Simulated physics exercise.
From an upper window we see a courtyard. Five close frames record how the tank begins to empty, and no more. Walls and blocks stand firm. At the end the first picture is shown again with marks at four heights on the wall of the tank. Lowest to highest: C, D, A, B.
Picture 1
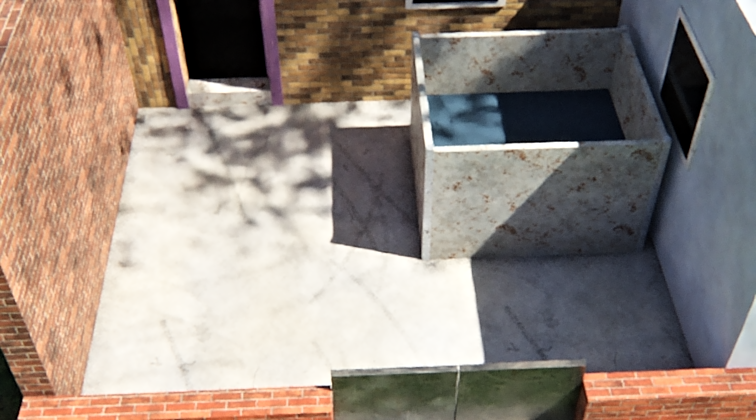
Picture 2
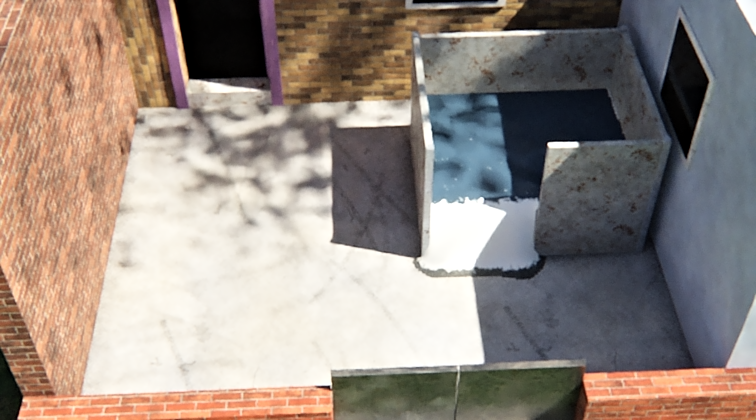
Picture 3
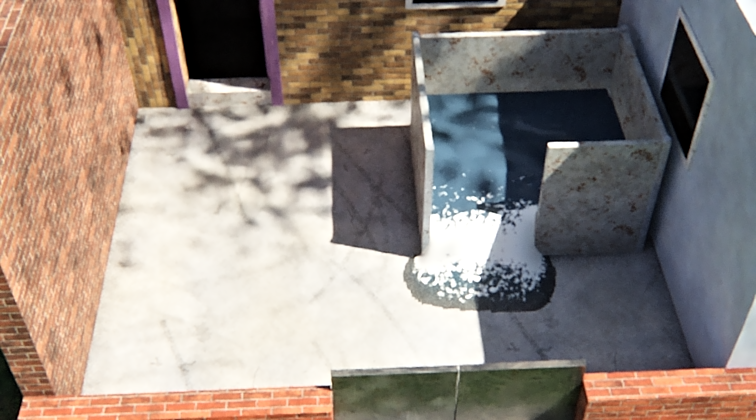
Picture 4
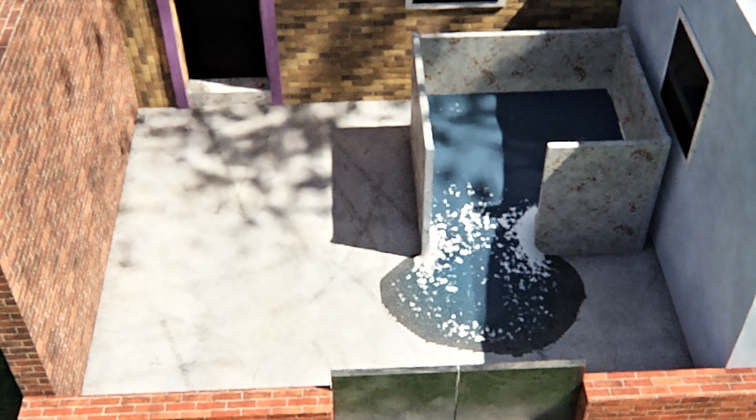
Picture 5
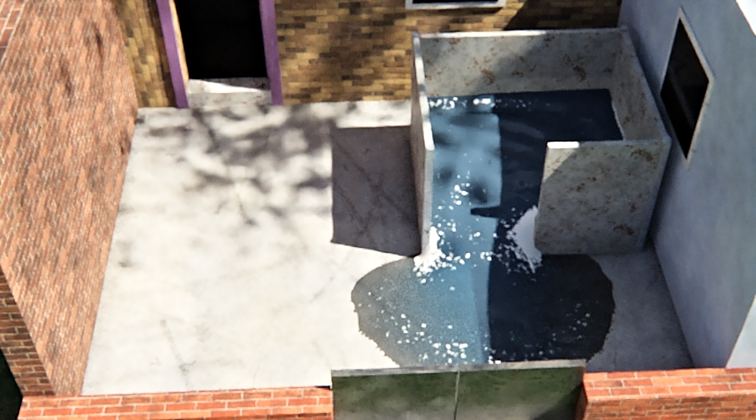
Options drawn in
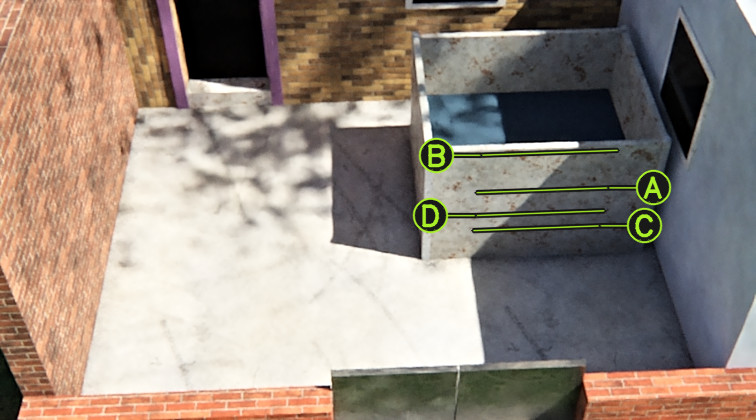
Water pouring from a stone tank through a gap in its front wall, spreading across a sunlit courtyard toward the viewer.
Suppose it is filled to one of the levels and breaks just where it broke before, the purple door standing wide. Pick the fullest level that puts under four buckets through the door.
The answer is level A.
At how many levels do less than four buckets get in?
Three of them.
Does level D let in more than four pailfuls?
No, not at all.
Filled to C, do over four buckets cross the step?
No, that is safe.
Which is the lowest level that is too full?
The answer is B.
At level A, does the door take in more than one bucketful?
No.
In lime, A at (543, 190); B at (548, 152); C at (537, 228); D at (539, 213); from the bottom up C, D, A, B.
For level A, a splash gets over, under a bucket.
For level B, some 15 bucketfuls get in.
For level C, nothing gets over.
For level D, nothing gets over.
